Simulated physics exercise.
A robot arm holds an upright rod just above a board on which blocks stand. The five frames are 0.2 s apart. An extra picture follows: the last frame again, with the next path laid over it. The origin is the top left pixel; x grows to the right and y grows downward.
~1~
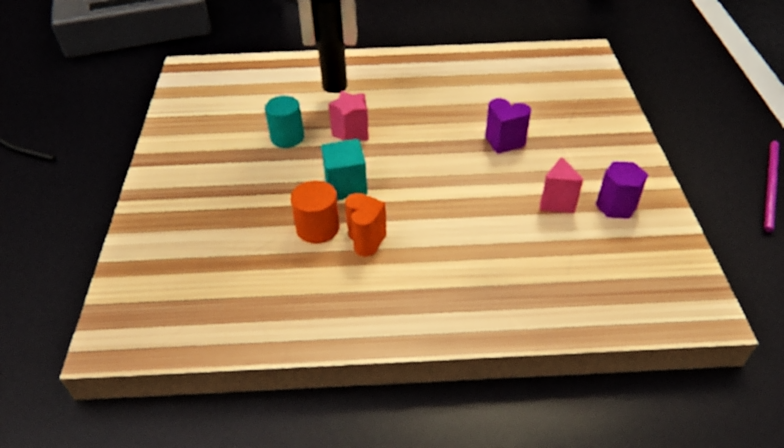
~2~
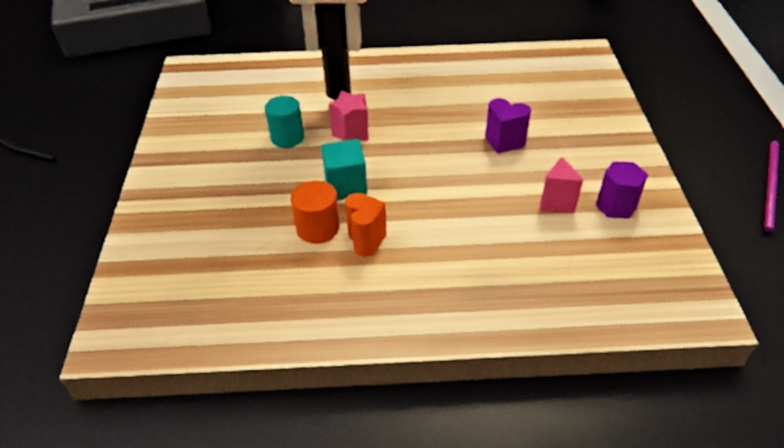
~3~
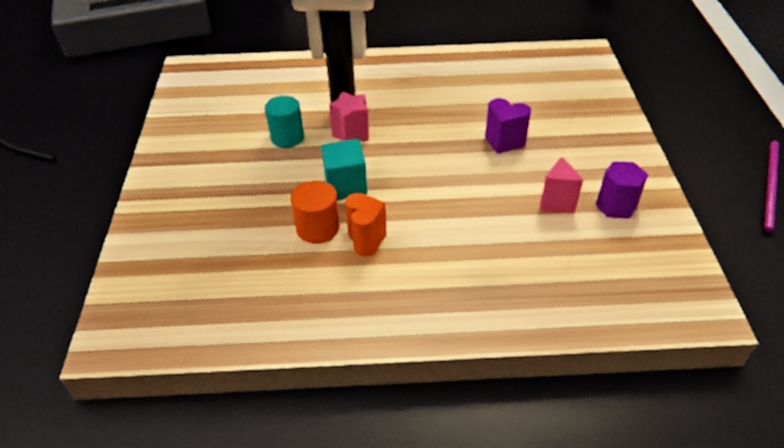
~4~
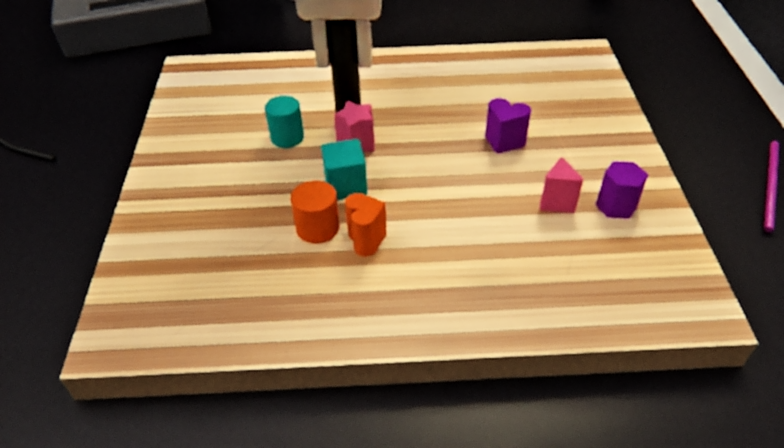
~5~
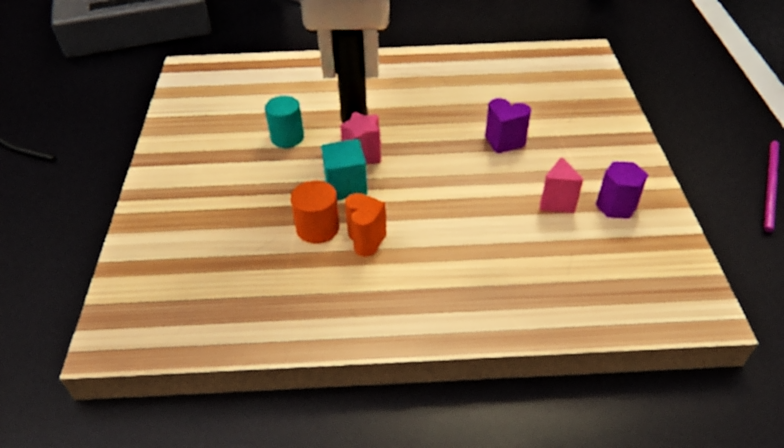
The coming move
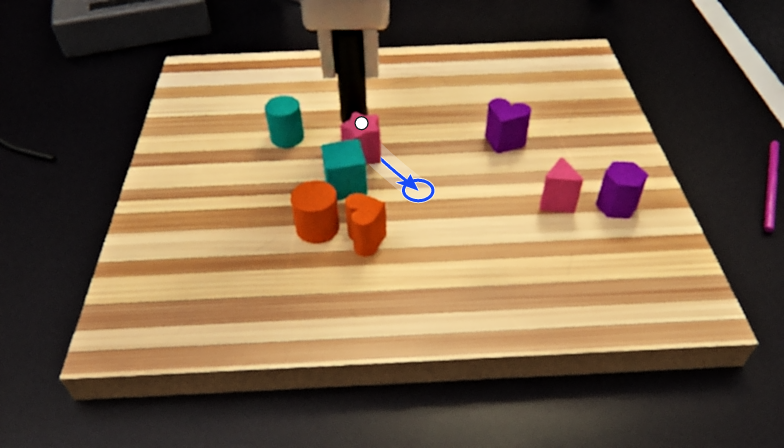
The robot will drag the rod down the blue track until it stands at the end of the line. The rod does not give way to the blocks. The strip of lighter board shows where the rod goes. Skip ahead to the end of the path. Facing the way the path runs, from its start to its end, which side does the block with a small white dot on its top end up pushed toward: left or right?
Right-hand side.
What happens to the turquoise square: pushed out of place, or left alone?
Moved.
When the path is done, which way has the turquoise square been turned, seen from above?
It ends up turned clockwise.
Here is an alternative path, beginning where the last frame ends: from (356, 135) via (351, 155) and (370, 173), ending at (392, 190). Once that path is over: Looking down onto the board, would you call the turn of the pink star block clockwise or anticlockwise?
Verdict: Counterclockwise.
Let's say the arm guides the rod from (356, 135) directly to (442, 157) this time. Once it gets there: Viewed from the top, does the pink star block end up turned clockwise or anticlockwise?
Viewed from above: Clockwise.
The drawn path runs from (356, 135) over (384, 162) to (418, 190); the dot is on the pink star block.
The first path, step by step. One third of the way, rod (374, 139); turquoise square (345, 162), turned 50° clockwise; pink star block (380, 144).
Two thirds of the way, rod (396, 158); turquoise square (345, 163), turned 50° clockwise; pink star block (395, 165), turned 25° clockwise.
At the end, rod (418, 176); turquoise circular block not moved; turquoise square (345, 163), turned 50° clockwise; pink star block (402, 179), turned 75° clockwise.
